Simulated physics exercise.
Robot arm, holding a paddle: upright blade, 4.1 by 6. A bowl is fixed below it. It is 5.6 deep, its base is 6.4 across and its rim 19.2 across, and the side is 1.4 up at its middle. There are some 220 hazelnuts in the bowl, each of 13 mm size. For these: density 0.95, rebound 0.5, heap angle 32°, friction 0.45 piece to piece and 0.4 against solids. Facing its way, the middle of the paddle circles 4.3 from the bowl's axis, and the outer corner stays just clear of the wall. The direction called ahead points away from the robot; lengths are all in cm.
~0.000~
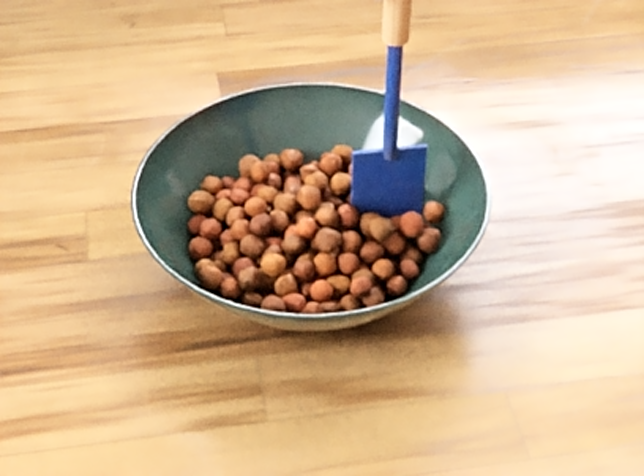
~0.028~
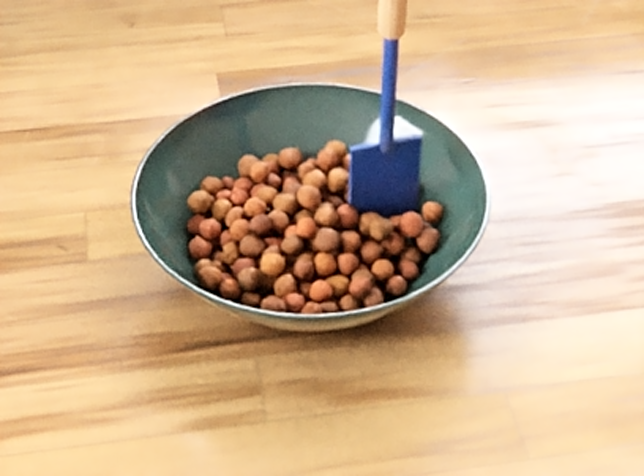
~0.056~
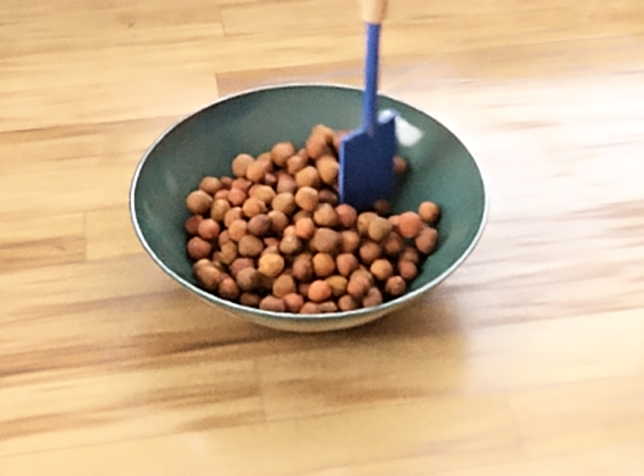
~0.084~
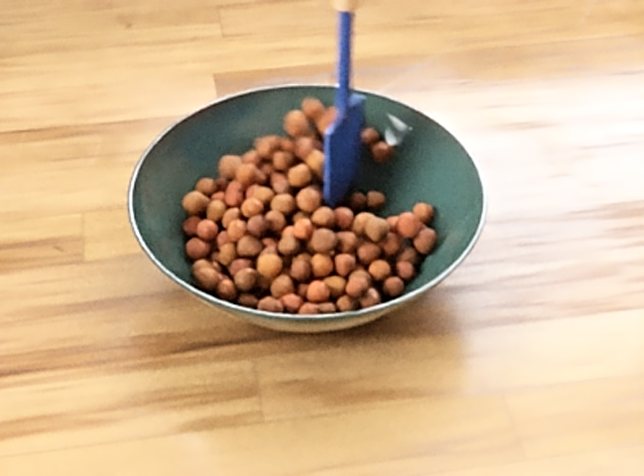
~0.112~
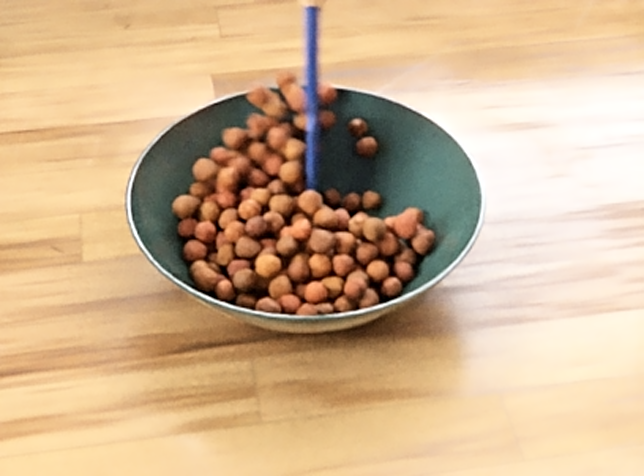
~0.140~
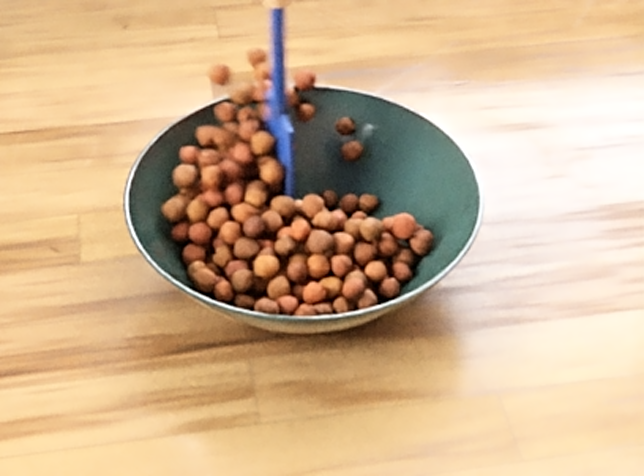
To begin with, a blue paddle with a pale wooden handle stands upright at the right of a green bowl of brown hazelnuts on a wooden surface. It then sweeps left along the far side, pushing nuts into a rising heap, and finally some lift above the back rim around the blade.
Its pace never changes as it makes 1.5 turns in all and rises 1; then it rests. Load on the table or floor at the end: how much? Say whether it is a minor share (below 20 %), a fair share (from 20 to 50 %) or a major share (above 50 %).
A fair share.
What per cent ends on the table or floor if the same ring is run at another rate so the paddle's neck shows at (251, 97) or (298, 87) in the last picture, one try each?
Around 40 and 20 percent, in that order.
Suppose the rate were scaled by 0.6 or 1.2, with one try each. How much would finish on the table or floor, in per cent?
Around 10 percent on the first try and 40 percent on the second.
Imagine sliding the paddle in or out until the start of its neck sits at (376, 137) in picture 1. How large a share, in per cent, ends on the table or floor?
Roughly 15 per cent.
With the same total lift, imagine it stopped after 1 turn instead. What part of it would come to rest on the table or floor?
25 %.
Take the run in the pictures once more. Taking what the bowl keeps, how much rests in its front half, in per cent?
Close to 55 in a hundred.
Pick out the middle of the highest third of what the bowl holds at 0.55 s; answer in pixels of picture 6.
Around (312, 164).
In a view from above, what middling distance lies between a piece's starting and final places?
Distance: Close to 9 cm.
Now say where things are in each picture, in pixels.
The paddle neck at (391, 127), 0° round; upper third of the load around (305, 221), from x 200 to 435, top at y 155; 221 in the bowl, in the first frame.
The paddle neck at (387, 119), 8° round; upper third of the load around (307, 220), from x 200 to 430, top at y 150, in the second frame.
The paddle neck at (371, 103), 30° round; upper third of the load around (306, 211), from x 195 to 430, top at y 140, in the third frame.
The paddle neck at (344, 91), 53° round; upper third of the load around (300, 204), from x 195 to 425, top at y 110, in the fourth frame.
The paddle neck at (312, 86), 76° round; upper third of the load around (279, 187), from x 185 to 425, top at y 80, in the fifth frame.
The paddle neck at (279, 88), 99° round; upper third of the load around (250, 177), from x 175 to 425, top at y 60; 220 in the bowl, 1 in flight or on the tool, in the sixth frame.
After 0.34 s, 269° round, highest piece 11 above the table; 188 in the bowl, 16 on the table or floor, 17 in flight or on the tool.
After 0.55 s, 79° round, highest piece 8 above the table; 165 in the bowl, 50 on the table or floor, 6 in flight or on the tool.
After 0.85 s, 180° round, highest piece 5 above the table; 158 in the bowl, 63 on the table or floor.
After 1.55 s, 180° round, highest piece 5 above the table; 158 in the bowl, 63 on the table or floor.
In the end, 158 in the bowl, 63 on the table or floor. That is 29 % on the table or floor.
